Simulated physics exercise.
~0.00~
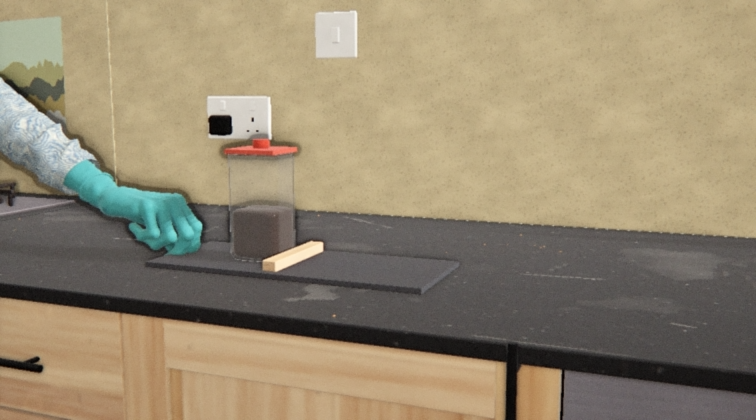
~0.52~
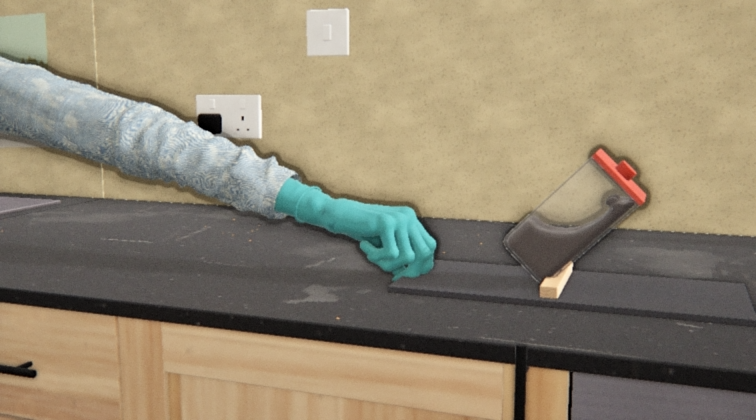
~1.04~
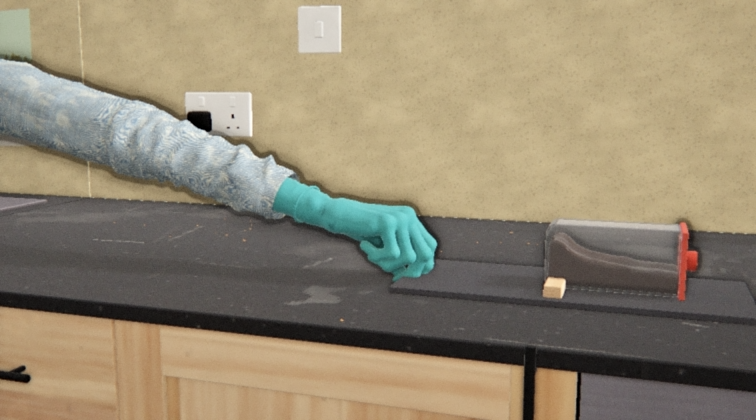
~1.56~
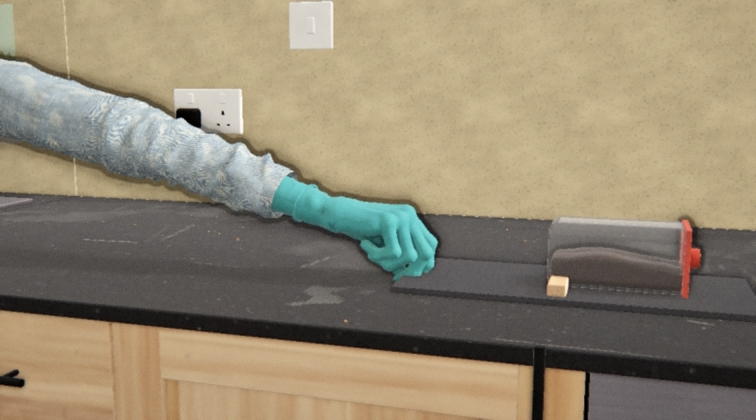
A teal-gloved hand on a patterned pale sleeve reaches in from the left over a dark speckled kitchen counter, seen from the front and slightly above, with wooden cupboards below and a tan wall with a socket and switch behind. Beside it, a clear container with a red cap, partly filled with dark brown liquid, stands upright on a thin black board behind a small pale wooden strip. The hand and board move right, and the container tips rightward over the strip, its liquid surging. It topples onto its side, cap pointing right, and stays lying there as the liquid settles.
